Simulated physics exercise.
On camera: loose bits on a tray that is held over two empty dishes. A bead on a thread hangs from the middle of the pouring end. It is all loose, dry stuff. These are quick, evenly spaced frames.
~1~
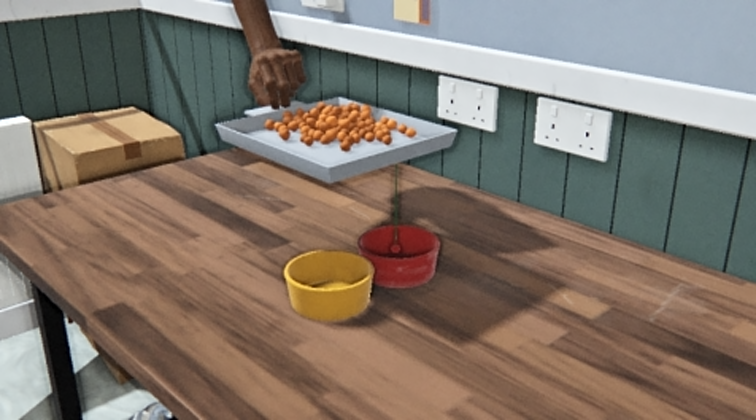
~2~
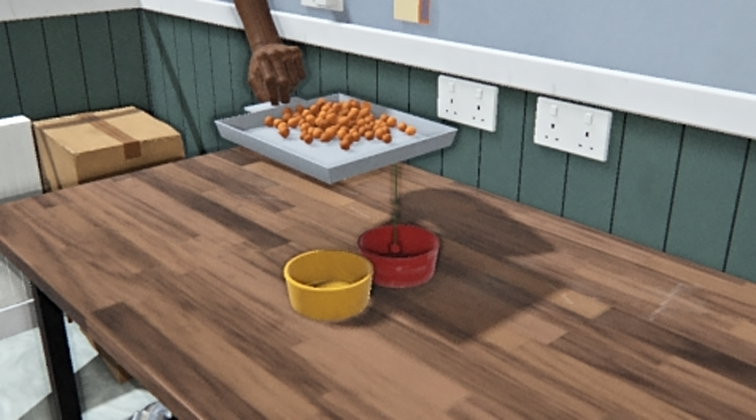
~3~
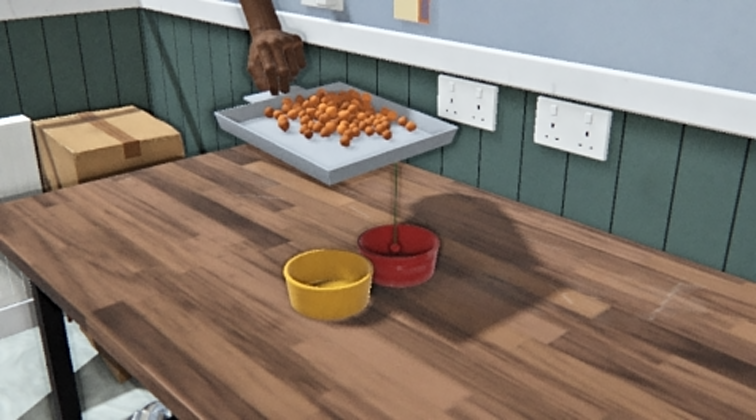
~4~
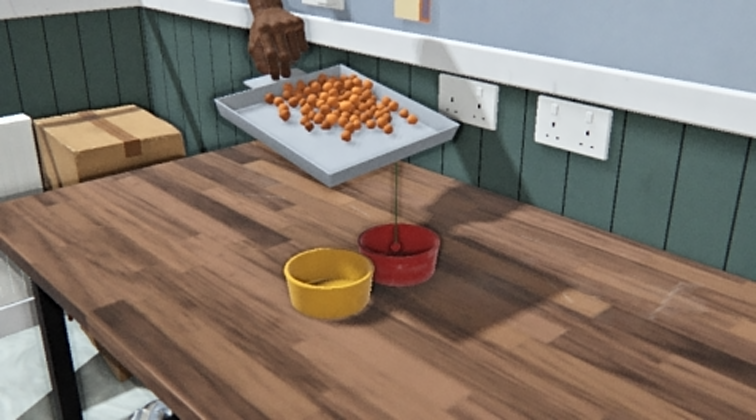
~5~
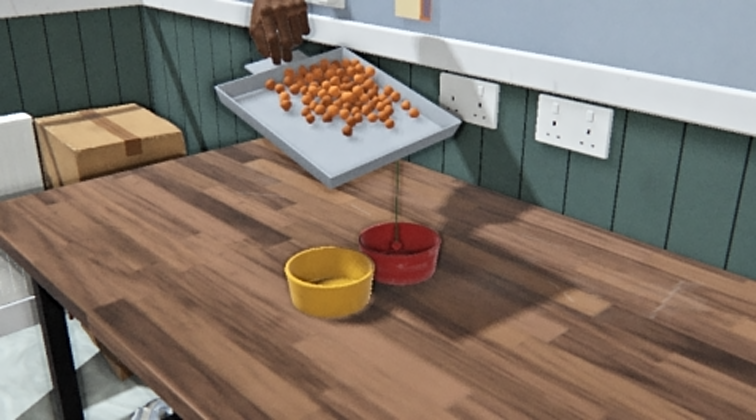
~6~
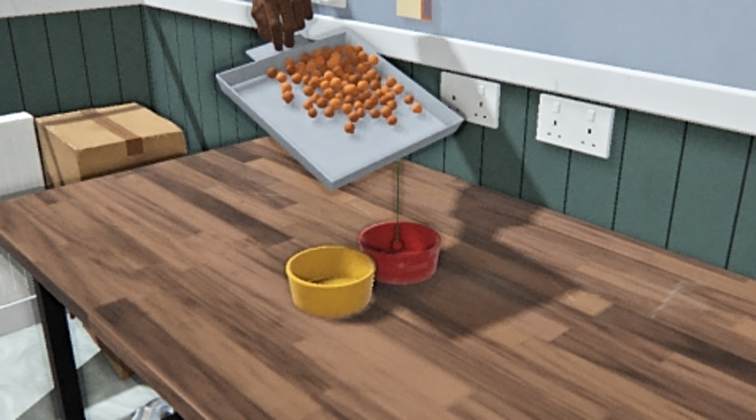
At a wooden table, a hand held a gray tray of small orange-brown pieces above a yellow bowl and a red one, then gradually raised its back edge, leaving the front left corner lowest.
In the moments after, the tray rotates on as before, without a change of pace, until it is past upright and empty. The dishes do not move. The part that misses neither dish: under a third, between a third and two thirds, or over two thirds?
Together they catch less than a third.
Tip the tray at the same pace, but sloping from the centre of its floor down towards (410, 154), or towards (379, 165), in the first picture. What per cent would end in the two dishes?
The first gives 10 %, the second 0 %.
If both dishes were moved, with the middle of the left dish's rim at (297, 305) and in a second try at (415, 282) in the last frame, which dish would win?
The first try: The right dish. The second: The left dish.
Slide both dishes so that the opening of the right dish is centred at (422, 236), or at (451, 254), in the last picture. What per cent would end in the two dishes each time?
Roughly 20 per cent, and 60 per cent.
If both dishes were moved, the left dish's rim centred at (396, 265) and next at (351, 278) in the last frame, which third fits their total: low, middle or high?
In turn: Less than a third; in the middle band.
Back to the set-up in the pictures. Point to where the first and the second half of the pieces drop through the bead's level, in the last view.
Around (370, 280) and then (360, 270).
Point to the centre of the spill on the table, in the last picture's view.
At about (381, 341).
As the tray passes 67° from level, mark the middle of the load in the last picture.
Near (365, 152).
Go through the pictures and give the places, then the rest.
Corners of the pouring end at (329, 165) and (451, 130), level; middle of the load at (330, 126), coated peanuts; left dish at (358, 297); right dish at (427, 267); bead on its thread at (396, 249), in the first frame.
Corners of the pouring end at (329, 166) and (451, 129), level; middle of the load at (330, 123), in the second frame.
Corners of the pouring end at (329, 168) and (452, 127), tipped barely, lowest at the left corner; middle of the load at (330, 115), in the third frame.
Corners of the pouring end at (331, 171) and (453, 124), tipped a little, lowest at the left corner; middle of the load at (331, 104), in the fourth frame.
Corners of the pouring end at (332, 173) and (455, 121), tipped clearly, lowest at the left corner; middle of the load at (332, 92), in the fifth frame.
Corners of the pouring end at (333, 177) and (457, 119), tipped clearly, lowest at the left corner; middle of the load at (335, 82), a small part on the move; left dish at (359, 294); right dish at (428, 263), in the sixth frame.
Soon, tray tipped steeply; most on the tray; a small part in the air.
A while on, tray tipped past a quarter turn; about half on the tray; a stray few in the left dish; about half outside both; a small part in the air.
Towards the end, tray tipped past a quarter turn; a small part in the left dish; most outside both.
Finally, tray tipped past a quarter turn; a small part in the left dish; none in the right dish; most outside both.
